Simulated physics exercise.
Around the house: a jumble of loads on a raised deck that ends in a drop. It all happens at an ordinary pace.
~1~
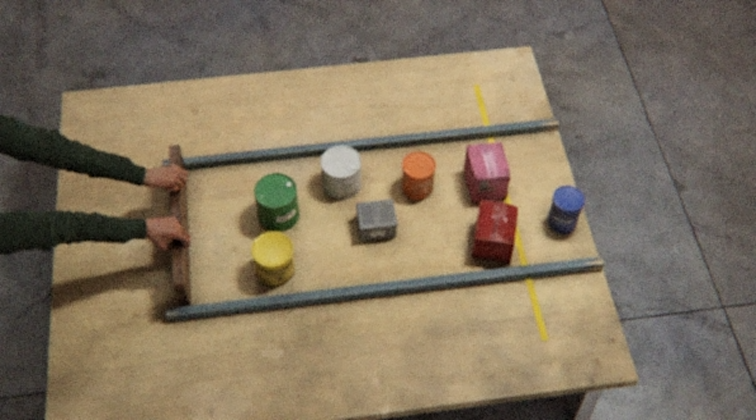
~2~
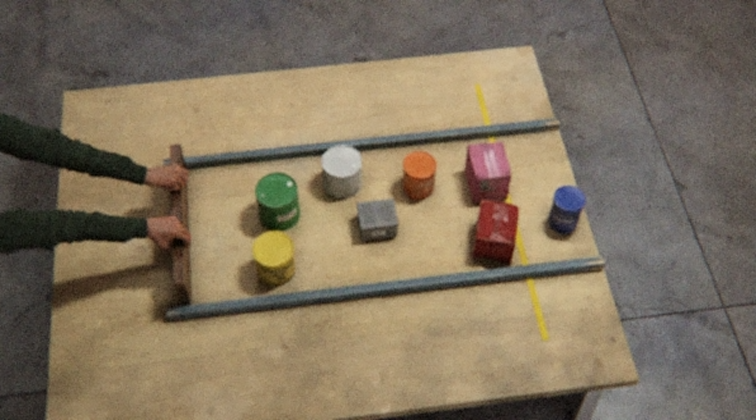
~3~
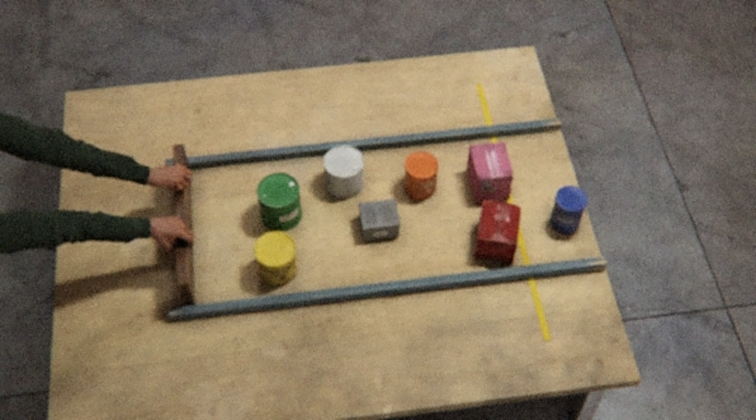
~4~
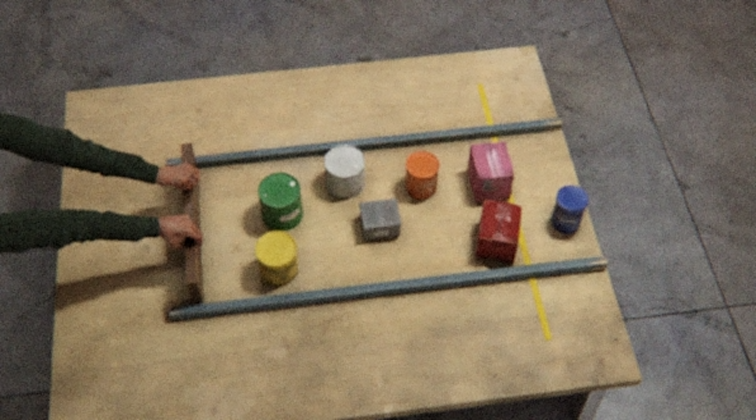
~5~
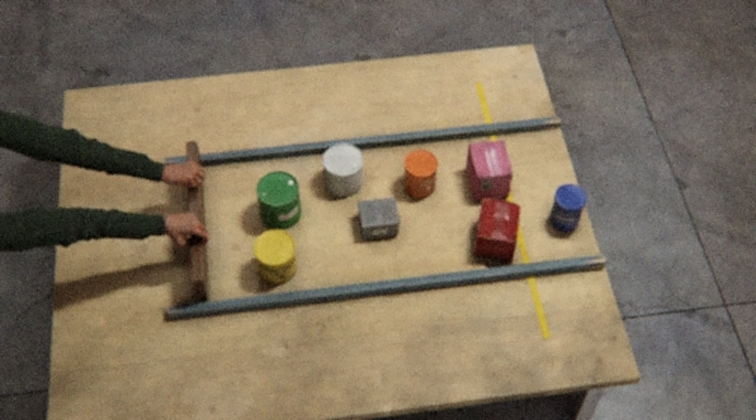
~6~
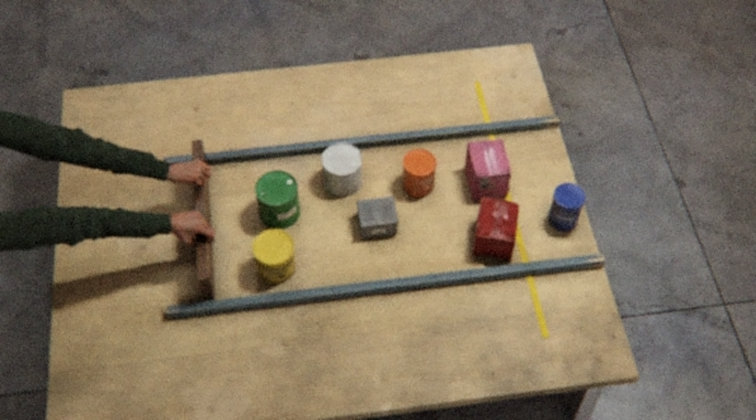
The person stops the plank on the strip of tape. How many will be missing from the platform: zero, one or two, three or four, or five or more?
The number that fall off is one or two.
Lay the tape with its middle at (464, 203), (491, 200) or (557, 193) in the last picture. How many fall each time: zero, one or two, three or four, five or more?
Taking them in turn, none; zero; more than four.
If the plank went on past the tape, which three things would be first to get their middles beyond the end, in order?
They are the blue pail, then the pink box, then the red parcel.
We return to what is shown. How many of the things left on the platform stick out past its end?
That would be 2.
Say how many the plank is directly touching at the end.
The number is 3.
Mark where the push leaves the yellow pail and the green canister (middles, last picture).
About (541, 228), and the other about (527, 172).
Soon after, none off yet; blue pail at rest near (566, 207); pink box at rest near (488, 170); red parcel at rest near (496, 229).
Then, none off yet; blue pail at rest near (566, 207); pink box moved about its own width near (531, 171); red parcel moved about its own width near (534, 230).
At rest, the number that fall off is one or two; fallen, blue pail.
